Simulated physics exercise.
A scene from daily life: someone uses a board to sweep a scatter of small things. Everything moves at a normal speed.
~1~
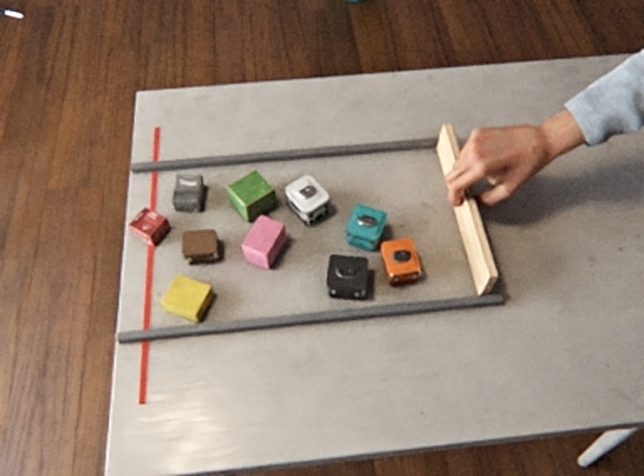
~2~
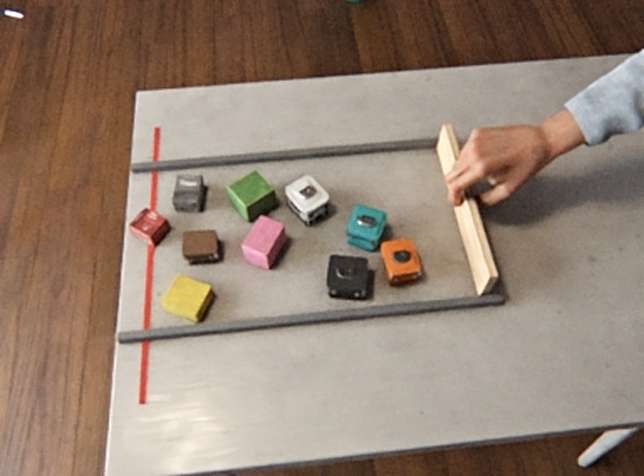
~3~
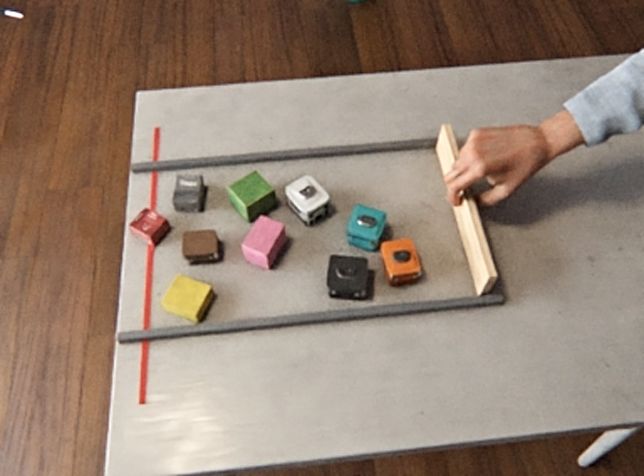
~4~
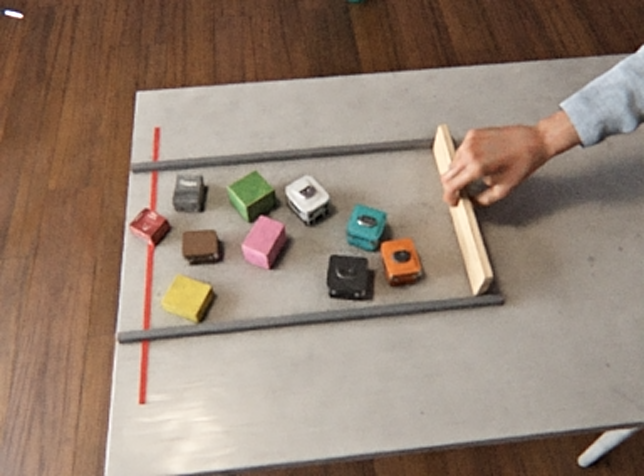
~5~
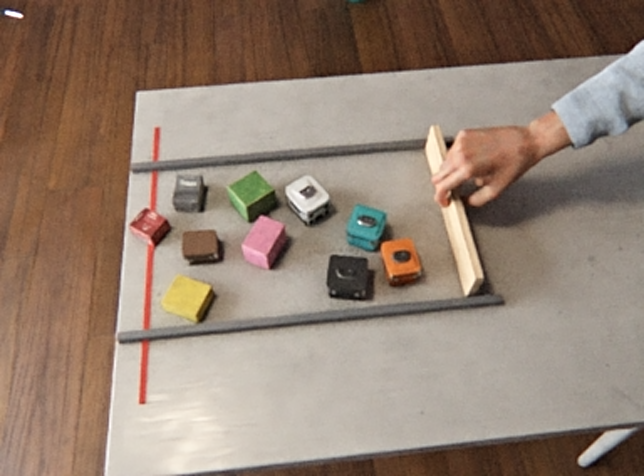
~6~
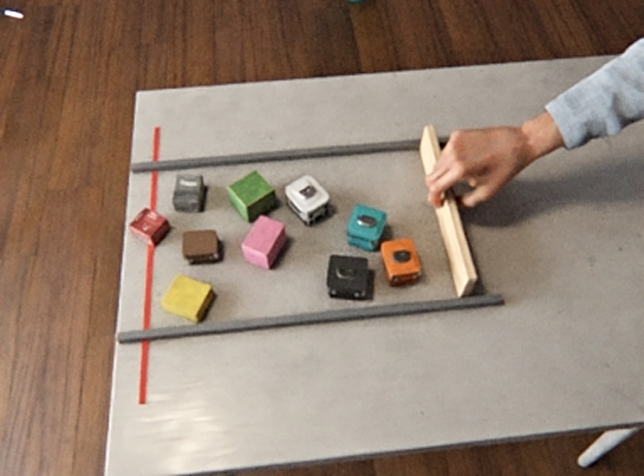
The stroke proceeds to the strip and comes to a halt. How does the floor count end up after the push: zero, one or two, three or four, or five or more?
I predict the table will shed at least five pieces.
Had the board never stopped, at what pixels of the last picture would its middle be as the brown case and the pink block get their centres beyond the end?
First it's close to (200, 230), next close to (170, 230).
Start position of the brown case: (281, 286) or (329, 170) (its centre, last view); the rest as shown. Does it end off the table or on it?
First: Gone; second: Safe.
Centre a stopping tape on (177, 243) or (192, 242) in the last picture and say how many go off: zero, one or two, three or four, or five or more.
Taking the two places in turn, it's three to four; either three or four.
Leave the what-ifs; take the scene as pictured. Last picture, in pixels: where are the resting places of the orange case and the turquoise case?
Final spots - orange case (130, 287), turquoise case (130, 255).
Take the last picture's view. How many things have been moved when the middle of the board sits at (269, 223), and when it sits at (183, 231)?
So 9, and at the other place 10.
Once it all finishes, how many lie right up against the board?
I count 3 of them.
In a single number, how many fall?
The number that fall is 7.
A little later, none off yet; red box at rest near (150, 227); grey box at rest near (189, 193); yellow block at rest near (188, 298).
When it is over, the number that fall off is five or more; down, black case, pink block, green block, brown case, yellow block, grey box and red box.
